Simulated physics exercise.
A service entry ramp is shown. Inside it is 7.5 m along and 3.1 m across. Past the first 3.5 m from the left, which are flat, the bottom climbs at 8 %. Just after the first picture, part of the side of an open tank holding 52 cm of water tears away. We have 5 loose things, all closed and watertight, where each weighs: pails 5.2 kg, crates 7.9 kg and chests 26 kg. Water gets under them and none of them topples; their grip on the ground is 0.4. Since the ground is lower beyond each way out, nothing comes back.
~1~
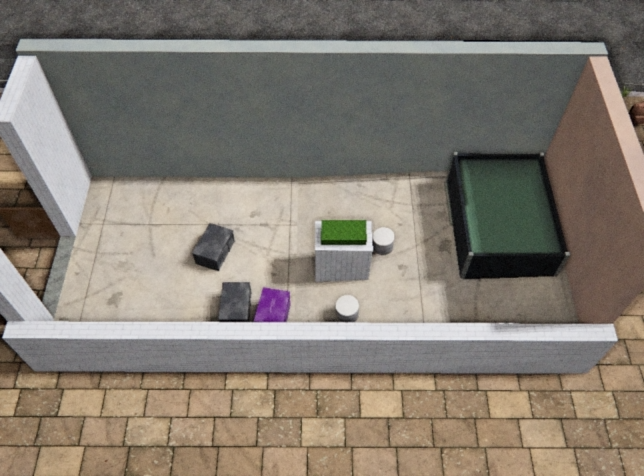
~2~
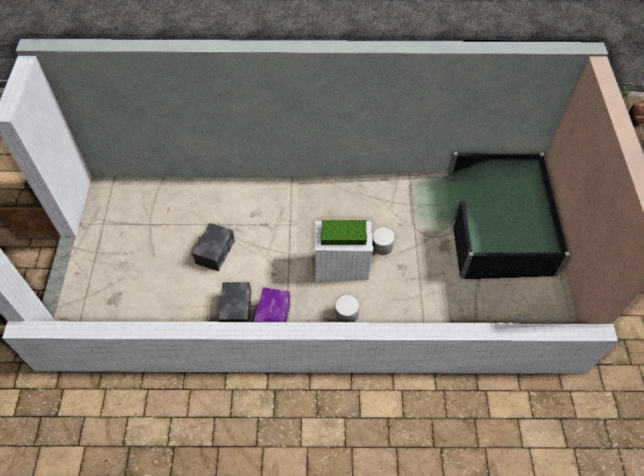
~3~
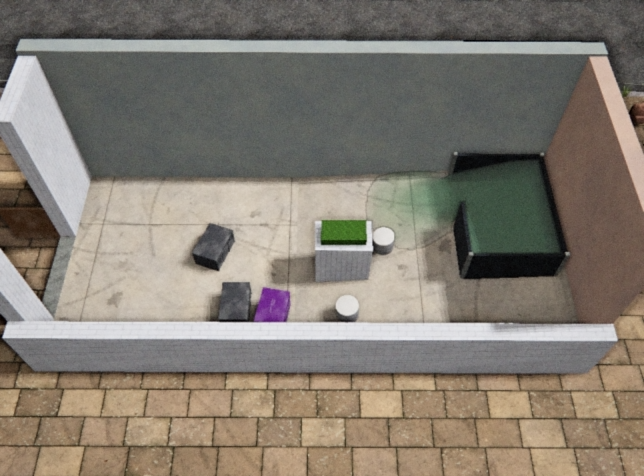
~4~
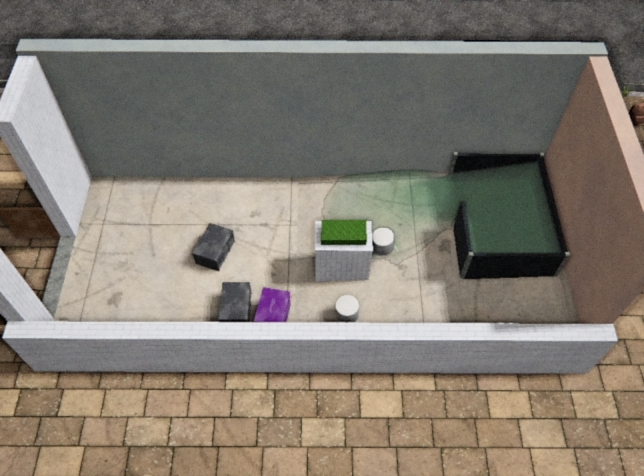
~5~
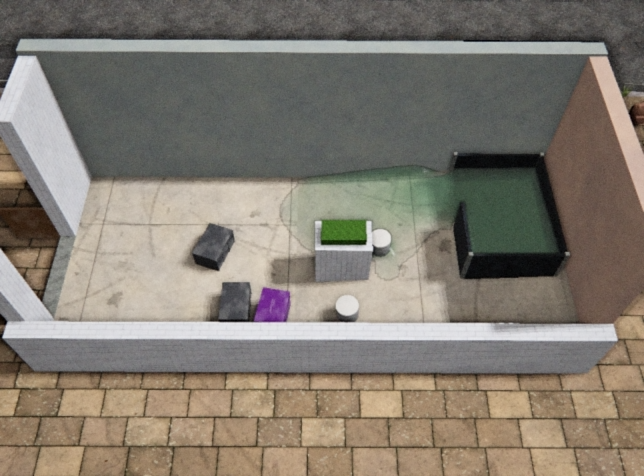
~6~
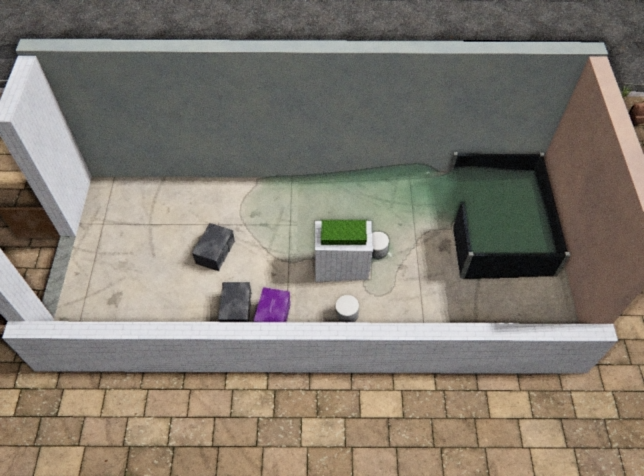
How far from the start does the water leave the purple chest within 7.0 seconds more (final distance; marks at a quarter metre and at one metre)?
In the end the purple chest keeps its spot.
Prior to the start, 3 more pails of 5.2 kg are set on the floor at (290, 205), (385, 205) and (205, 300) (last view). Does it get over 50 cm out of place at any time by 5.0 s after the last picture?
Respectively: A bigger shift, a bigger shift, a smaller shift.
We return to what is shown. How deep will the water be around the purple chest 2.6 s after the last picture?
Depth approx. 1 cm.
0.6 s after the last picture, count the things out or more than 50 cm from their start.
My count gives 0.
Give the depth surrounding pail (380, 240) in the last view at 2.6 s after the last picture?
Depth: Near 2 cm.
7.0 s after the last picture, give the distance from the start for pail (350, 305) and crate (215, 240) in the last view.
The first is 0 cm off, the second is gone out.
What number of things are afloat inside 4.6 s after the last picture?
Answer: 0.
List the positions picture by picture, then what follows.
In the first frame, the purple chest at (272, 306), on the bottom; water covers 2.4 m2; 0 of 5 have shifted.
In the second frame, the purple chest at (272, 306) rests on the ground; 3.1 m2 under water; 0 of 5 have shifted.
In the third frame, the purple chest at (272, 306), on the bottom; 4.1 m2 under water; 0 of 5 have shifted.
In the fourth frame, the purple chest at (272, 306) rests on the ground; 5.0 m2 under water; 0 of 5 have shifted.
In the fifth frame, the purple chest at (272, 306), on the bottom; water covers 6.2 m2; 1 of 5 have shifted.
In the sixth frame, the purple chest at (272, 306) rests on the ground; water covers 7.3 m2; 1 of 5 have shifted.
Then, 0.6 s after the last picture the purple chest is near (272, 306), 0.0 m from its start, aground; 0 of 5 are out; 0 afloat.
Then, 2.6 s after the last picture the purple chest is near (272, 306), 0.0 m from its start, aground; 1 of 5 are out; 0 afloat.
Then, 4.6 s after the last picture the purple chest is near (272, 306), 0.0 m from its start, aground; 1 of 5 are out; 0 afloat.
Then, 7.0 s after the last picture the purple chest is near (272, 306), 0.0 m from its start, aground; 1 of 5 are out; 1 afloat.
